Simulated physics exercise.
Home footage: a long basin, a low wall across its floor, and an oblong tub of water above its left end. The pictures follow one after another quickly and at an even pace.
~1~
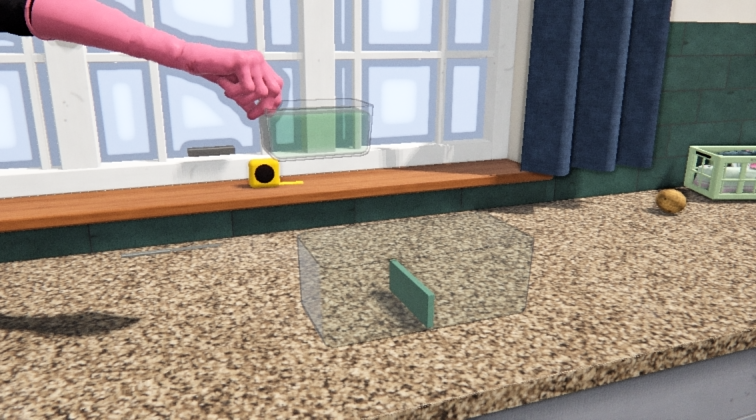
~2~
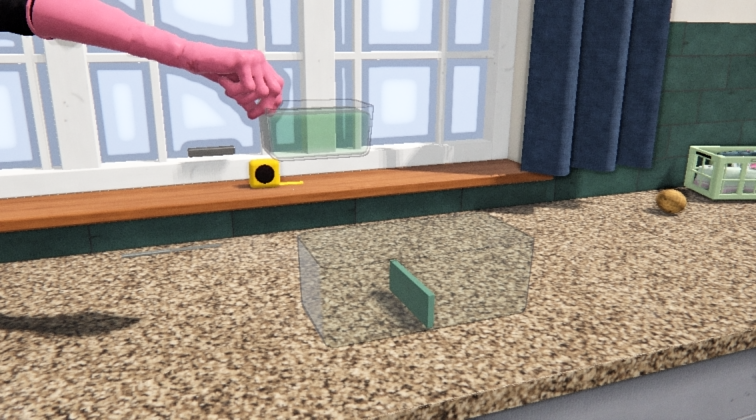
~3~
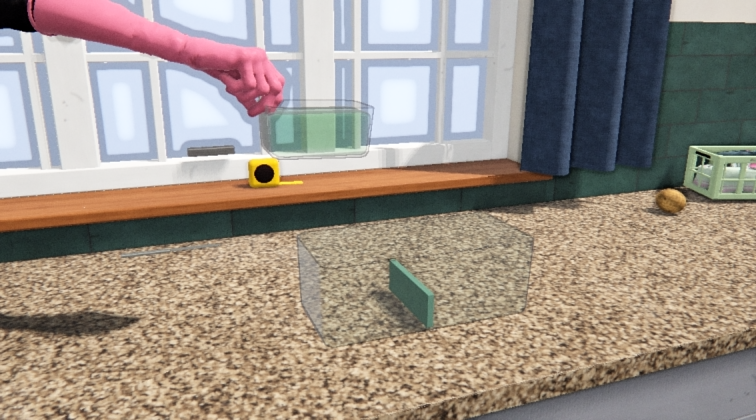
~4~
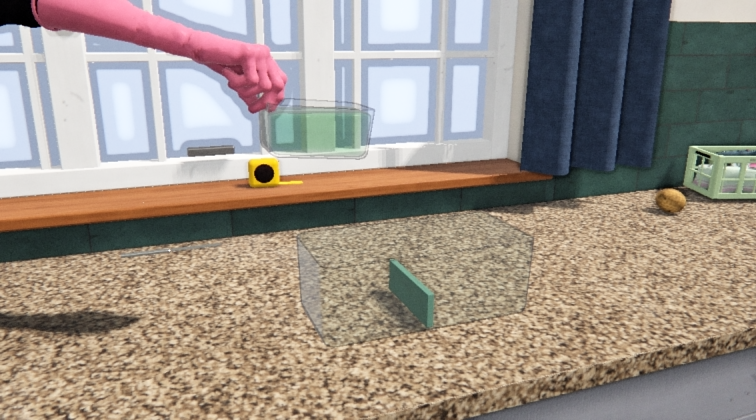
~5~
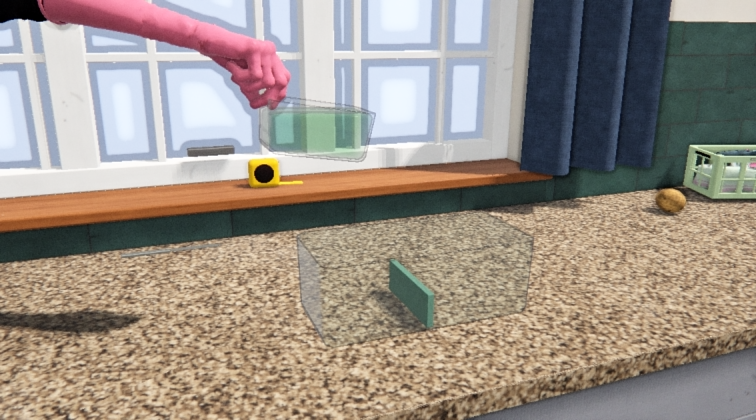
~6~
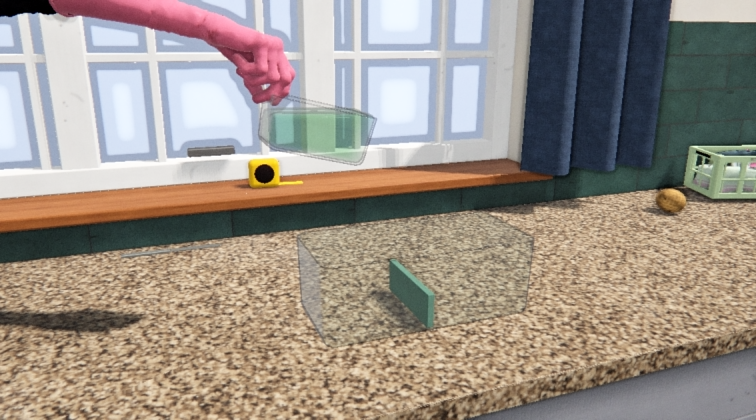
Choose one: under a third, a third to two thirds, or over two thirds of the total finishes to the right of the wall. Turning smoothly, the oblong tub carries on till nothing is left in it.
A third to two thirds finishes to the right of the wall.
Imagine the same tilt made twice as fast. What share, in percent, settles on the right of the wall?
It comes to 40 per cent or so.
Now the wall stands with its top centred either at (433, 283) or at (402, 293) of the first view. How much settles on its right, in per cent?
Respectively 10 and 65 per cent, approximately.
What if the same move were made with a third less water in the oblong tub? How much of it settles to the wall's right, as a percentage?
It should come out close to 30 per cent.
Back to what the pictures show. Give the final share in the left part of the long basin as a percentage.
Around 40 %.
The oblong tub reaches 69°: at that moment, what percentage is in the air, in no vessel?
About 40 per cent.
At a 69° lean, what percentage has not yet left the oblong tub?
Remaining share, estimated: 35 %.
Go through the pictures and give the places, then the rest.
In the first picture, it leans 0°; its right rim is at (364, 103); the water meets the walls at (263, 114) and (361, 109); the long basin's rim runs from (308, 251) to (510, 226); the wall's top is at (411, 277).
In the second picture, it leans 1°; its right rim is at (365, 104); the water meets the walls at (264, 113) and (362, 110).
In the third picture, it leans 2°; its right rim is at (365, 105); the water meets the walls at (264, 112) and (361, 110).
In the fourth picture, it leans 5°; its right rim is at (366, 108); the water meets the walls at (265, 112) and (363, 111).
In the fifth picture, it leans 9°; its right rim is at (367, 112); the water meets the walls at (265, 112) and (364, 111).
In the sixth picture, it leans 14°; its right rim is at (368, 116); the water meets the walls at (266, 113) and (366, 112).
A moment on, the oblong tub is tipped part way and 37 per cent is still to pour, 6 is left of the wall and 15 right of it.
Next, the oblong tub is tipped right over and 6 per cent is still to pour, 28 is left of the wall and 59 right of it.
Then the oblong tub is tipped right over and 0 per cent is still to pour, 39 is left of the wall and 60 right of it.
Later the oblong tub is tipped right over and 0 per cent is still to pour, 39 is left of the wall and 60 right of it.
At rest 39 per cent lies left of the wall, 60 right of it and 1 outside.
